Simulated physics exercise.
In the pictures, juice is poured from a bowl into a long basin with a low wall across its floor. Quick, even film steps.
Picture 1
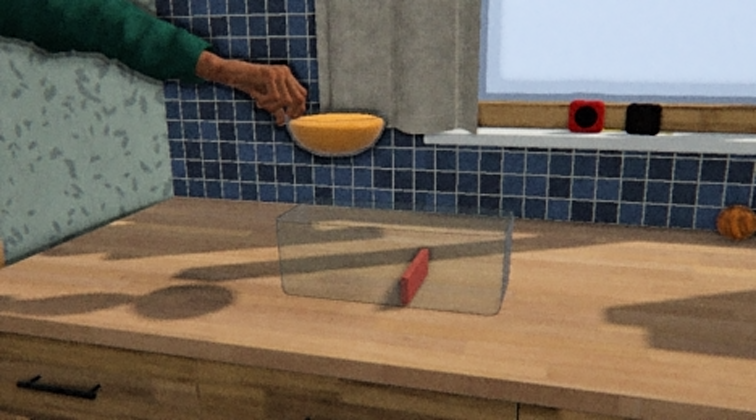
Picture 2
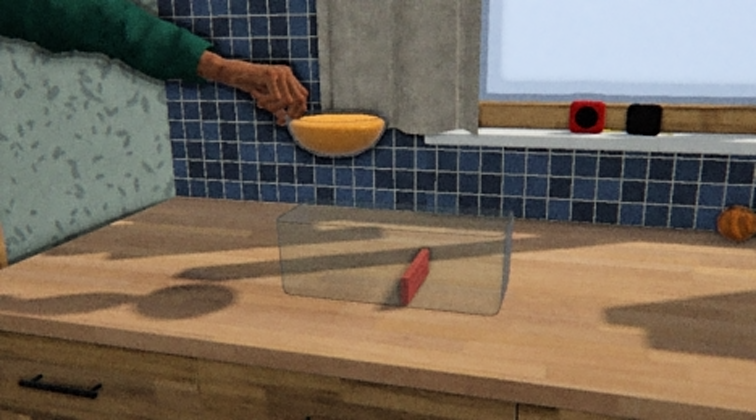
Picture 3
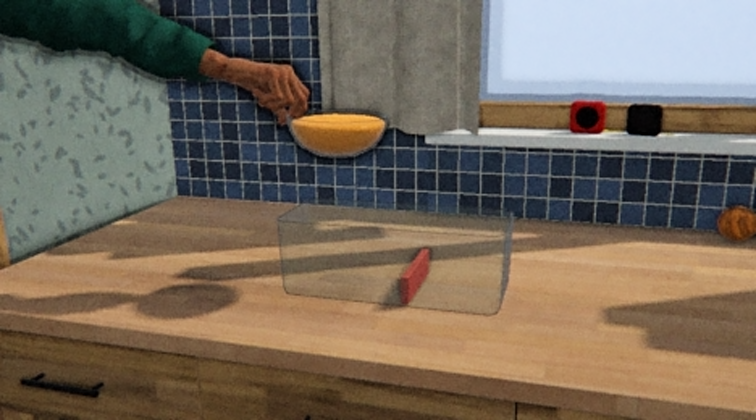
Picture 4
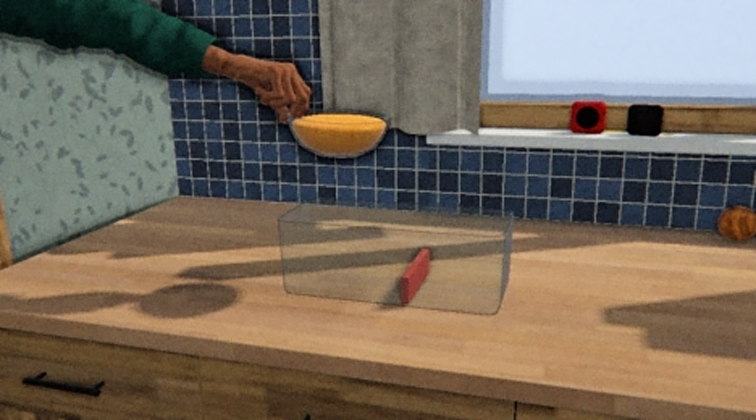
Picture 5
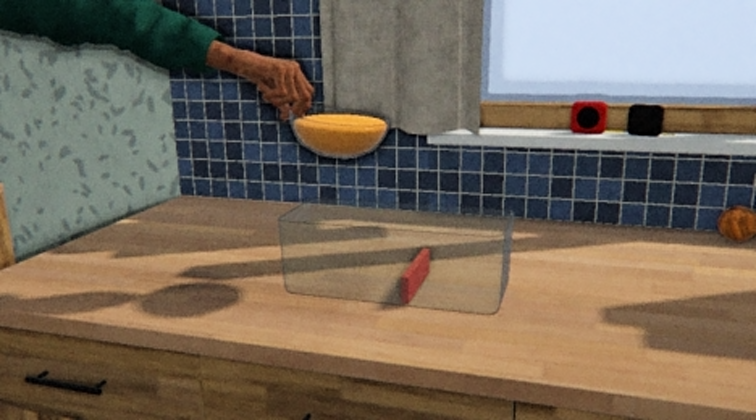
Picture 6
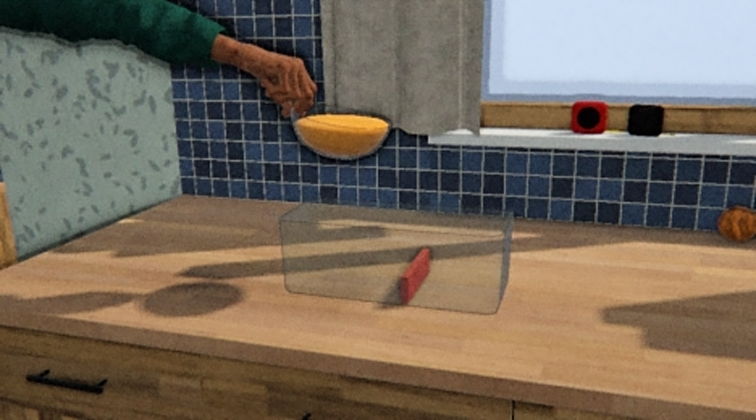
A hand holds a bowl of orange juice above a clear basin and tilts it slightly right.
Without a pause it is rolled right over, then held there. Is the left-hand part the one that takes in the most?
The fullest part is going to be the right one.
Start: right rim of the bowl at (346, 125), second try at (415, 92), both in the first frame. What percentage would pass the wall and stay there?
Start one gives close to 0 percent, start two close to 90 percent.
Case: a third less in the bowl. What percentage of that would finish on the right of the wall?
I'd say roughly 50 percent.
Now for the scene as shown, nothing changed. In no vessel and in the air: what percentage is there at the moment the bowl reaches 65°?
Around 35 %.
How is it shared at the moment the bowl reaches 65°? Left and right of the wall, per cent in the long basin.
Left 5 %, right 30 %.
A moment on, the tilt is 65° and 30 per cent is still to pour, 5 is left of the wall and 28 right of it.
Next, the tilt is 99° and 0 per cent is still to pour, 30 is left of the wall and 67 right of it.
Then the tilt is 105° and 0 per cent is still to pour, 32 is left of the wall and 67 right of it.
Later the tilt is 105° and 0 per cent is still to pour, 32 is left of the wall and 67 right of it.
Finally, 32 per cent lies left of the wall, 67 right of it and 1 outside.
